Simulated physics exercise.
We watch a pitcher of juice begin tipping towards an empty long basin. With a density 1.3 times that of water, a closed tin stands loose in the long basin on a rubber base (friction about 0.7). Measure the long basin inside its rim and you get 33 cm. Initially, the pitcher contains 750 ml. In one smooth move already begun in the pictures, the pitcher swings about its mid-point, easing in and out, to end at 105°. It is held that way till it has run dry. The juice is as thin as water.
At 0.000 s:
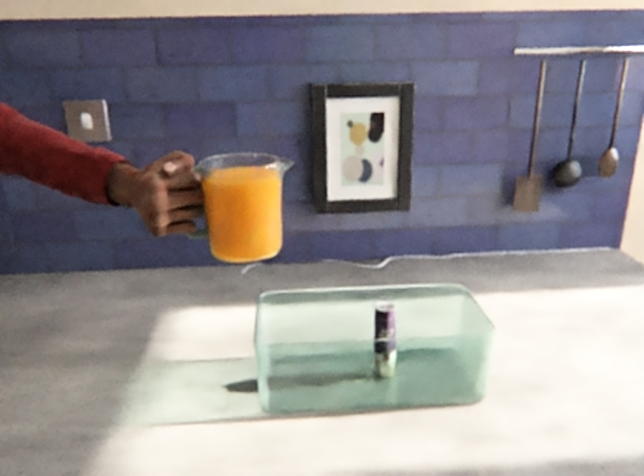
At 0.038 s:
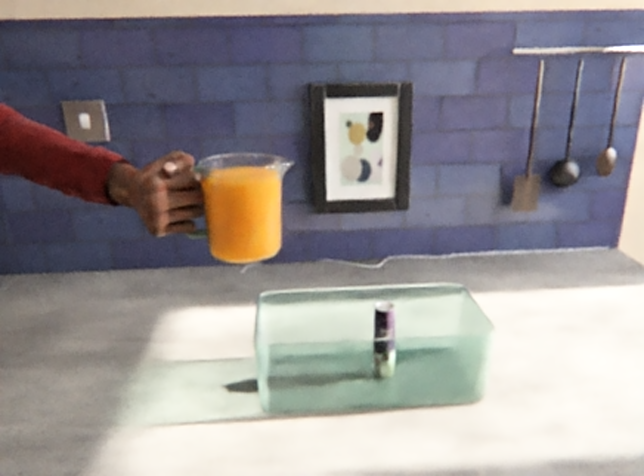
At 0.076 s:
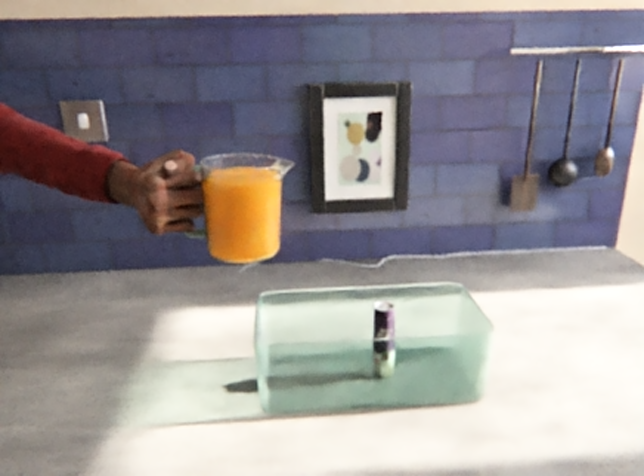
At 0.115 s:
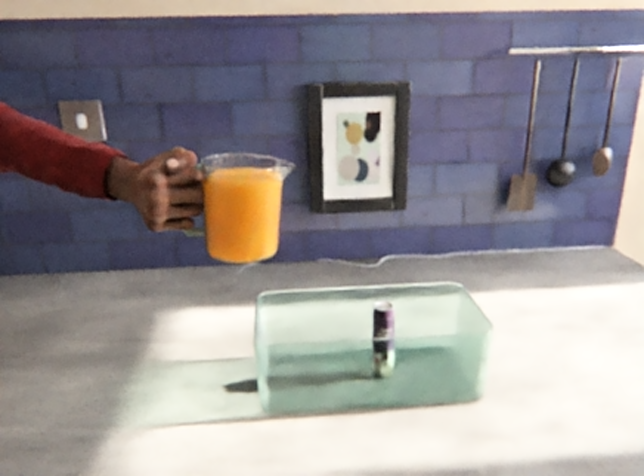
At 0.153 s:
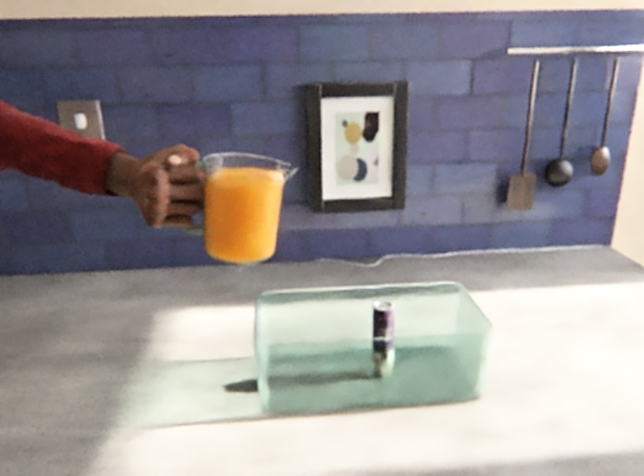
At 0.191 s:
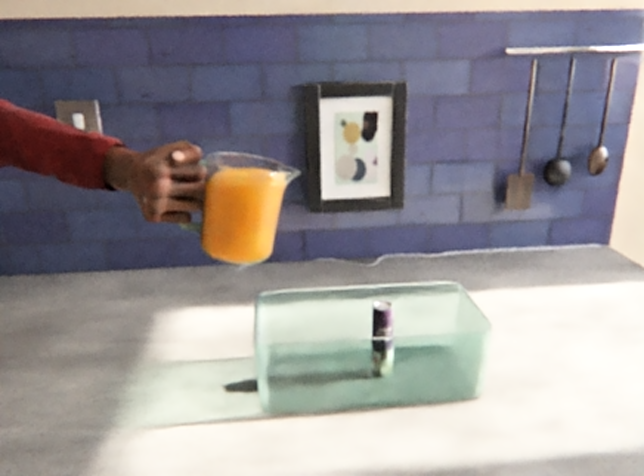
A hand in a red sleeve held a glass pitcher of orange juice above a clear basin with a small can standing inside, then slowly tilted the pitcher slightly to the right.
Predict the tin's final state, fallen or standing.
It is not overturned.
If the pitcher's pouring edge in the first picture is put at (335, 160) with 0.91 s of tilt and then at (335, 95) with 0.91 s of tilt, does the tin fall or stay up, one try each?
First it tips over; then it stays on its base.
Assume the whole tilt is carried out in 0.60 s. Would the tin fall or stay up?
Then the tin does not tip.
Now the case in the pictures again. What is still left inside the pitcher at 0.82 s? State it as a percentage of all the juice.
About 26 % is still there.
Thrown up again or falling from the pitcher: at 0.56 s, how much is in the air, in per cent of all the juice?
Close to 18 in a hundred.
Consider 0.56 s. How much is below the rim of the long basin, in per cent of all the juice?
I reckon close to 3 percent of it.
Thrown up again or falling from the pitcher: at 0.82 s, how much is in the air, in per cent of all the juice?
I'd put it at about 24 per cent of the liquid.
By 0.56 s the tilt is 71° and 79 per cent is still to pour; the tin stands where it began.
By 0.82 s the tilt is 103° and 27 per cent is still to pour; the tin stands where it began.
By 1.11 s the tilt is 105° and 3 per cent is still to pour; the tin stands where it began.
By 1.41 s the tilt is 105° and 0 per cent is still to pour; the tin stands where it began.
At rest the tin stands where it began.
